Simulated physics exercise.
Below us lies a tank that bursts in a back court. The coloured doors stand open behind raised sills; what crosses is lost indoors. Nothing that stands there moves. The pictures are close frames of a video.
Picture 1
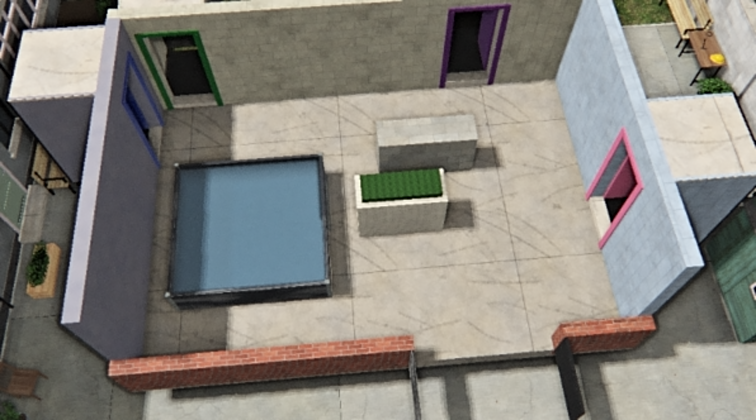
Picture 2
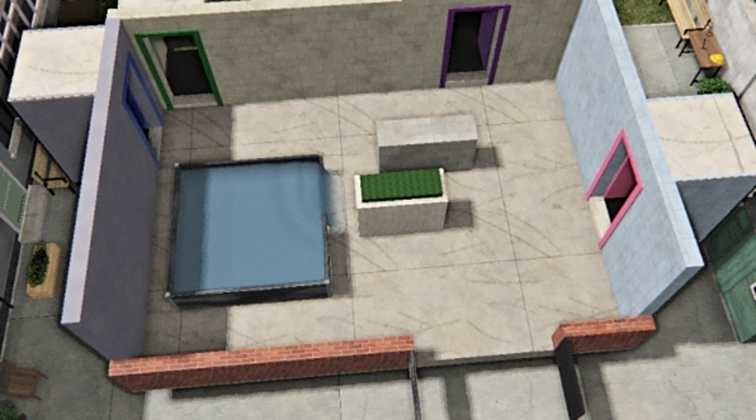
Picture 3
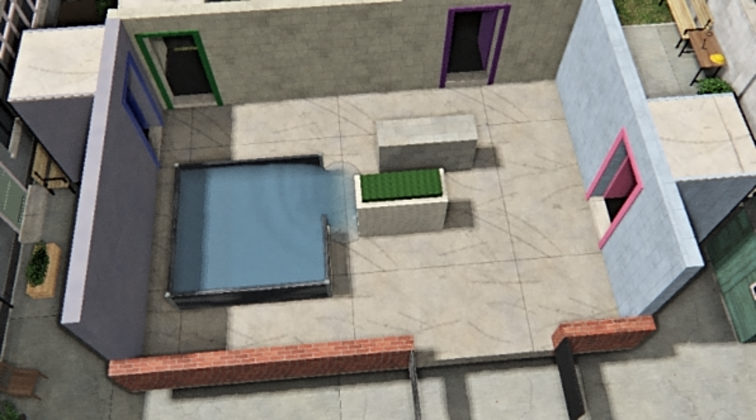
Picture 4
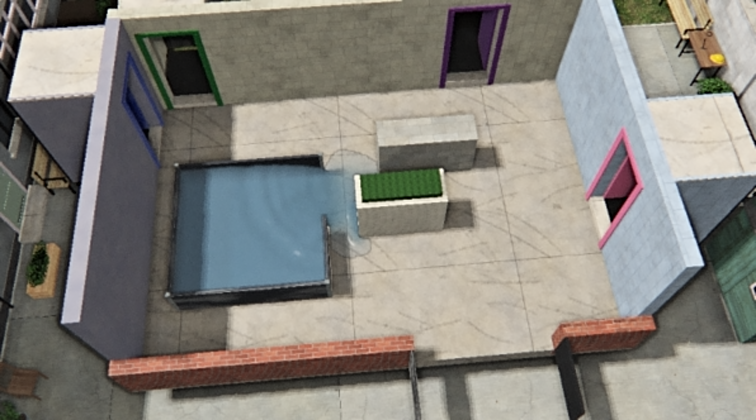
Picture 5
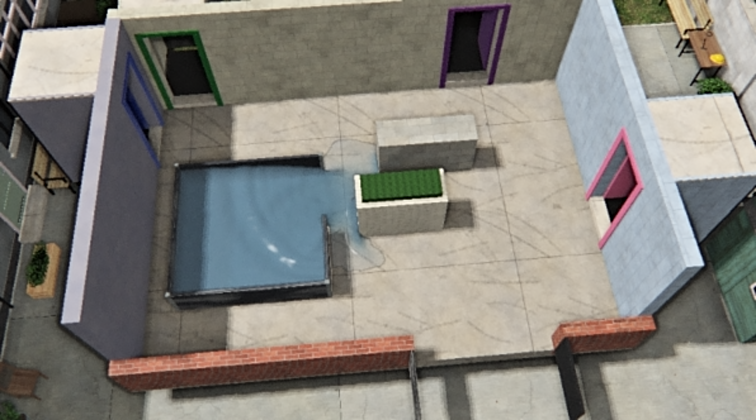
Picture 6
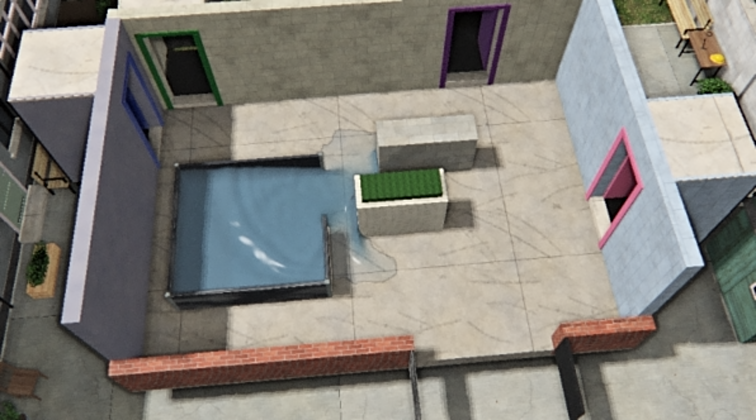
A wide tank of still water in a walled court opened on its right side, and water poured out, reached the green-topped block and spread around its near and far corners across the floor.
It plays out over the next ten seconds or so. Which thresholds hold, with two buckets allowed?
In the end: The purple door stays under that; the pink door stays under that; the green door stays under that; the blue door takes more than that.
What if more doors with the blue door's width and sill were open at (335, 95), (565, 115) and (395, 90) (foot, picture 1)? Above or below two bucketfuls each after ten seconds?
In that order: Lets more in, goes over, is over.
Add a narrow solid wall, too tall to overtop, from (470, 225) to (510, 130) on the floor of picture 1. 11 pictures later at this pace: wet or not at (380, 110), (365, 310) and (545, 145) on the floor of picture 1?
In turn: Flooded, covered, free of water.
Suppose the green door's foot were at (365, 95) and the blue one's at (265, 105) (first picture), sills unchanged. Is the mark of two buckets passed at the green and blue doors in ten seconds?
Green takes more, blue stays under.
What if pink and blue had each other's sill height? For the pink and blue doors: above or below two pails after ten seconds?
Then: The pink one floods, the blue one lets less in.
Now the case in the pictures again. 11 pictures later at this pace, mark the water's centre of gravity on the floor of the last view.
Roughly at (306, 220).
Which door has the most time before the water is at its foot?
The blue door.
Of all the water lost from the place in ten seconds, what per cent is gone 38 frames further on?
I make it 30 per cent.
A moment on, water covers 20 % of the floor; the purple door not reached, the pink door not reached, the green door not reached, the blue door not reached.
Next, water covers 35 % of the floor; the purple door wet at the sill, nothing in, the pink door wet at the sill, nothing in, the green door not reached, the blue door not reached.
Then, water covers 65 % of the floor; the purple door wet at the sill, nothing in, the pink door under two buckets in, the green door wet at the sill, nothing in, the blue door not reached.
Later, water covers 90 % of the floor; the purple door wet at the sill, nothing in, the pink door under two buckets in, the green door wet at the sill, nothing in, the blue door over two buckets in.
In the end, water covers 95 % of the floor; the purple door wet at the sill, nothing in, the pink door under two buckets in, the green door wet at the sill, nothing in, the blue door far over two buckets in.
